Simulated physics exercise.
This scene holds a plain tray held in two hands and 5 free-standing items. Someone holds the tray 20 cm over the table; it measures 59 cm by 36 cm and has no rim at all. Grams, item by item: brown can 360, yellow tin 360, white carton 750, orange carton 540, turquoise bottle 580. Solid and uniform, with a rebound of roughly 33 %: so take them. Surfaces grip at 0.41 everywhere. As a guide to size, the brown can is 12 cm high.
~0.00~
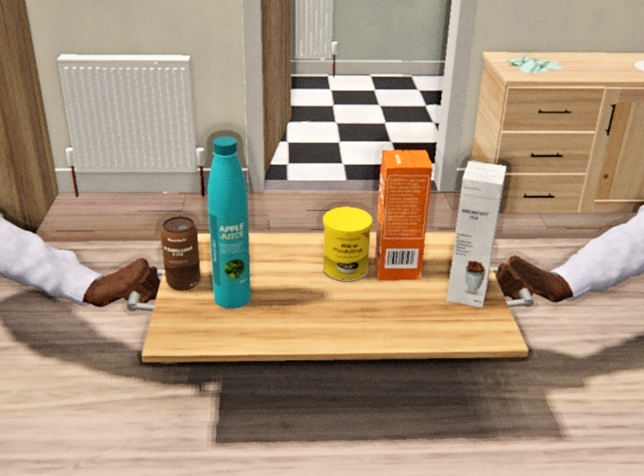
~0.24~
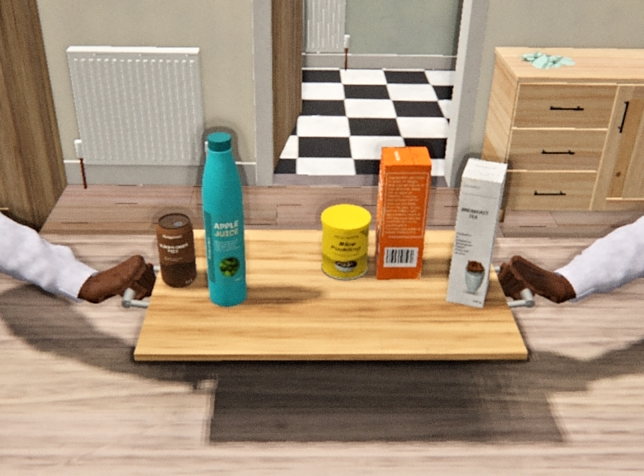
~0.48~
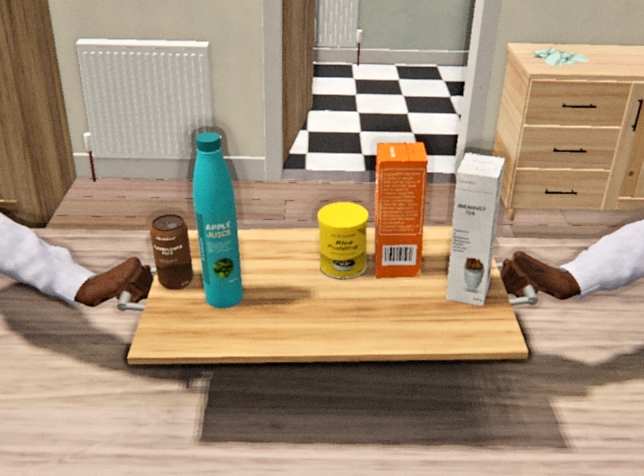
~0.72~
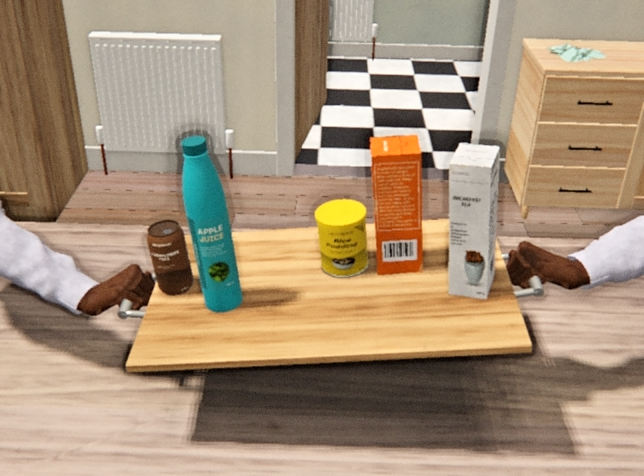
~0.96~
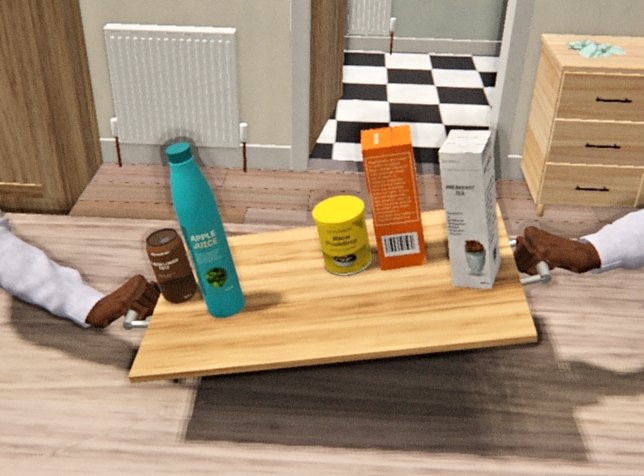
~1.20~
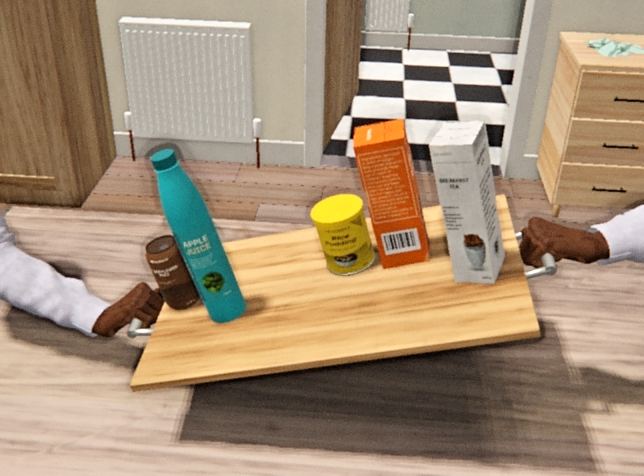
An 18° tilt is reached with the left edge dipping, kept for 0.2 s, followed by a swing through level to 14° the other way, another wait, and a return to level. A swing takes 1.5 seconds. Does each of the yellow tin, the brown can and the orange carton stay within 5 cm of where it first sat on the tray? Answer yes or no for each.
Yellow tin: No, brown can: No, orange carton: No.
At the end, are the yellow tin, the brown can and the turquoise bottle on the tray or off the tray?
Observed: Yellow tin remains in bounds; brown can exits its support; turquoise bottle exits its support.
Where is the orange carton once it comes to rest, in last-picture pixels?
Roughly (289, 237).
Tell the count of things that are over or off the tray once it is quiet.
The count comes out at 4.
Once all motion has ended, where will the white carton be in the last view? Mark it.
(333, 293), roughly.
After 1.70 s, tray tilted 18°, left edge down; brown can and turquoise bottle now off the tray; orange carton tipped 8° from how it sat near (377, 195); white carton tipped 19° from how it sat.
After 2.10 s, tray tilted 15°, left edge down; orange carton tipped 60° from how it sat near (308, 219); yellow tin slid 20 cm near (231, 247); white carton tipped 60° from how it sat.
After 2.50 s, tray tilted 4°, left edge down; orange carton on its side near (286, 240); yellow tin slid 27 cm near (197, 227); white carton on its side.
After 3.50 s, tray tilted 14°, right edge down; orange carton on its side near (295, 228); yellow tin slid 27 cm near (209, 192); white carton on its side.
At rest (5.4 s), off the tray, brown can and turquoise bottle; tipped over on the tray, white carton and orange carton; not toppled but over 5 cm from the start, yellow tin. Seen from the same camera at the end, yellow tin near (200, 220), brown can near (103, 373).
